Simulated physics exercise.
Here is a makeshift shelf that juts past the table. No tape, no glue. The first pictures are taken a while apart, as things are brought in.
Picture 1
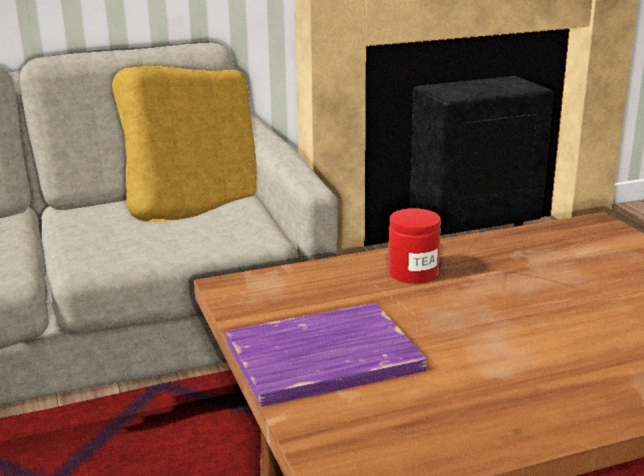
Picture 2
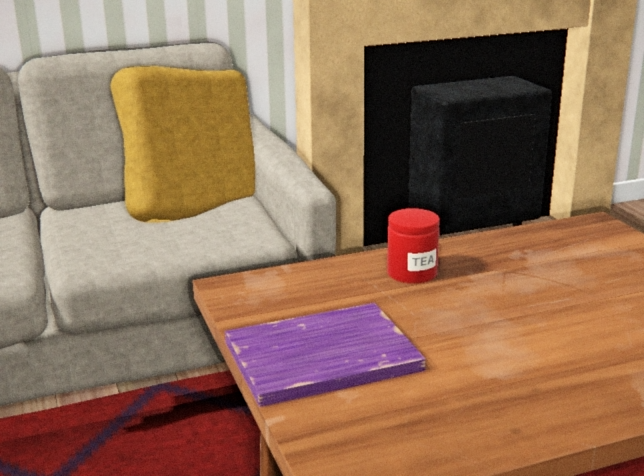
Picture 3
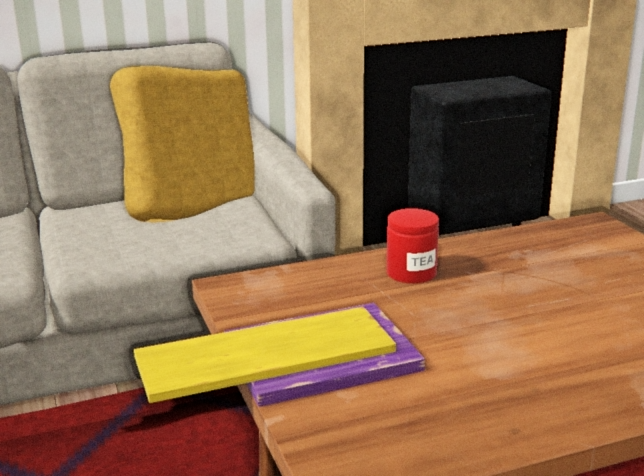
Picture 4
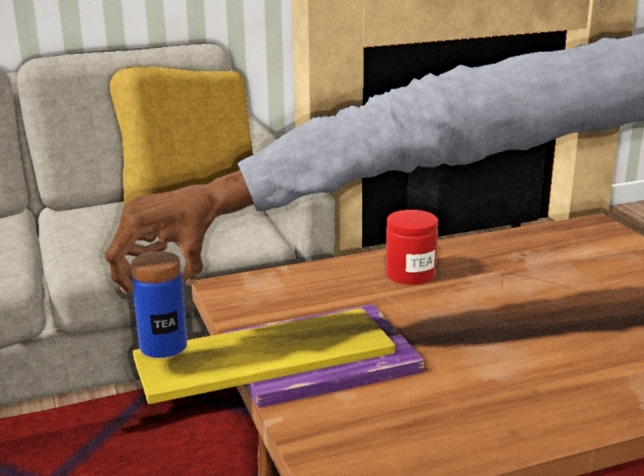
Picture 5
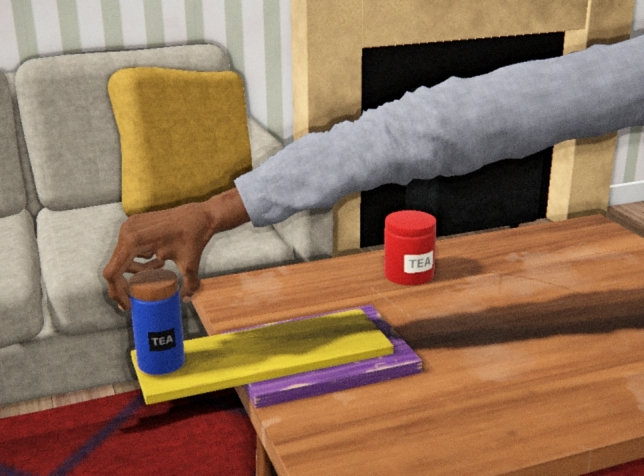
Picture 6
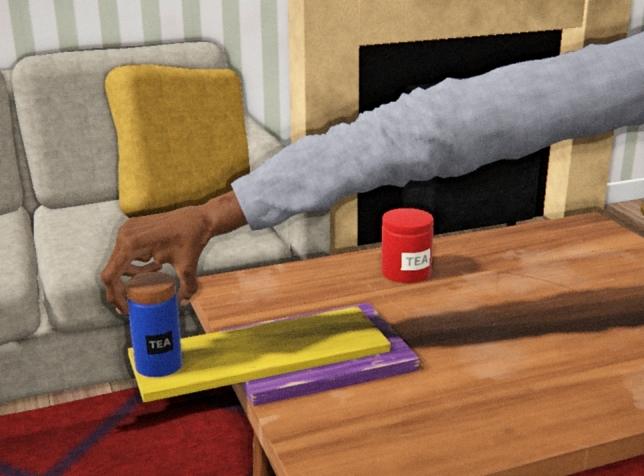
A hand lowers a blue tea jar onto the yellow board's left end.
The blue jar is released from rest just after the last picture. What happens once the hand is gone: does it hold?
In the end the board goes over.
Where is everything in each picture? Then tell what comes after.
The last thing is not in view yet, in the first frame.
The last thing is not in view yet; red jar (413, 246), in the second frame.
The last thing is not in view yet, in the third frame.
Coming down; blue jar (160, 304); yellow board (265, 352), in the fourth frame.
Coming down; blue jar (157, 321); red jar (410, 248), in the fifth frame.
In place under the hand; blue jar (155, 325), in the sixth frame.
Then, 0.40 s past the last view, blue jar now down on the floor or falling; yellow board on its side.
Then, 0.60 s past the last view, yellow board now down on the floor or falling.
Then, 0.80 s past the last view, things are still on the move.
Finally, down on the floor or falling, yellow board and blue jar; the other 2 still in place. The board comes down.
